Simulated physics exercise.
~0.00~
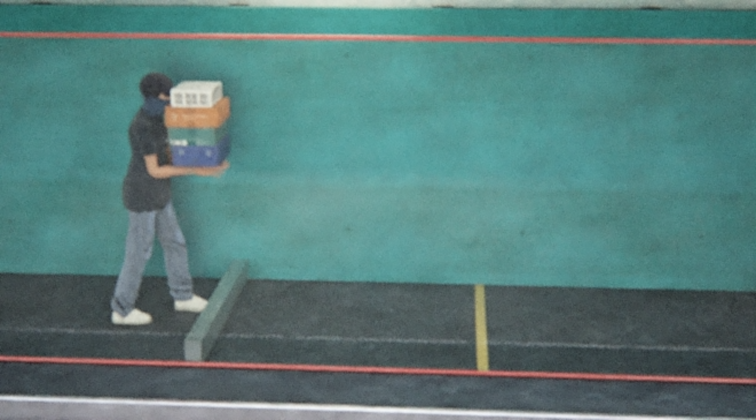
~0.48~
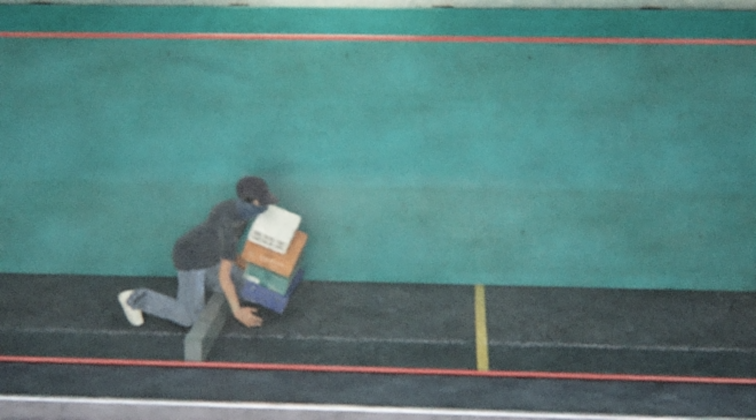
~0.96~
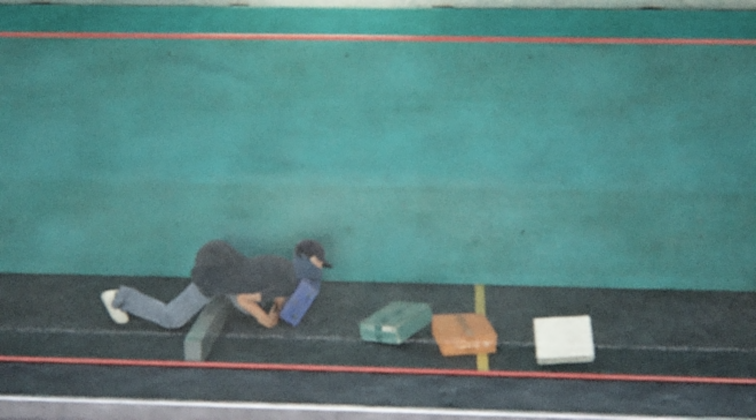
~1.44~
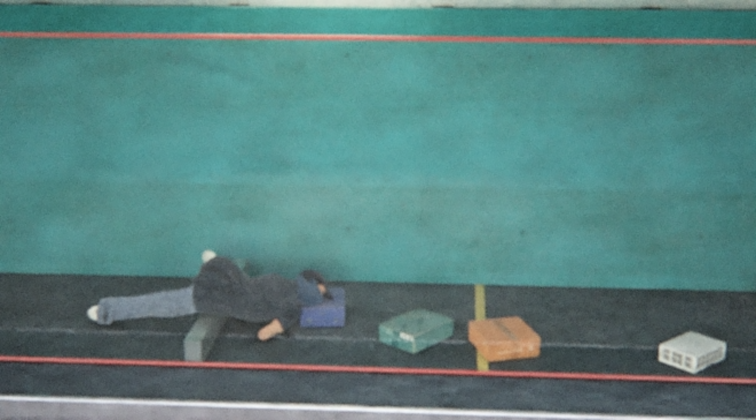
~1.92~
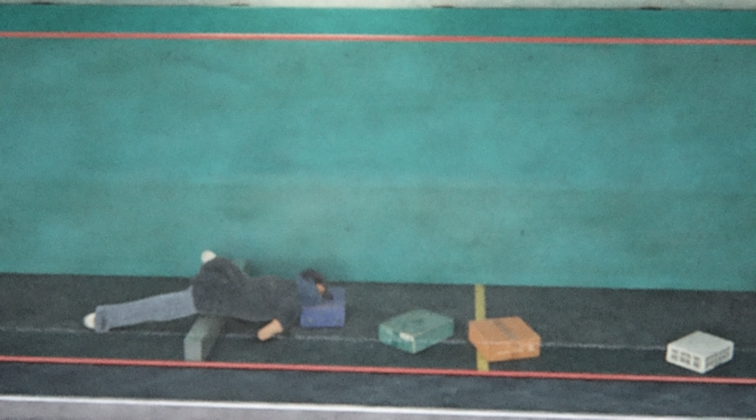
A porter trips over a rail and falls flat, scattering four boxes to the right.
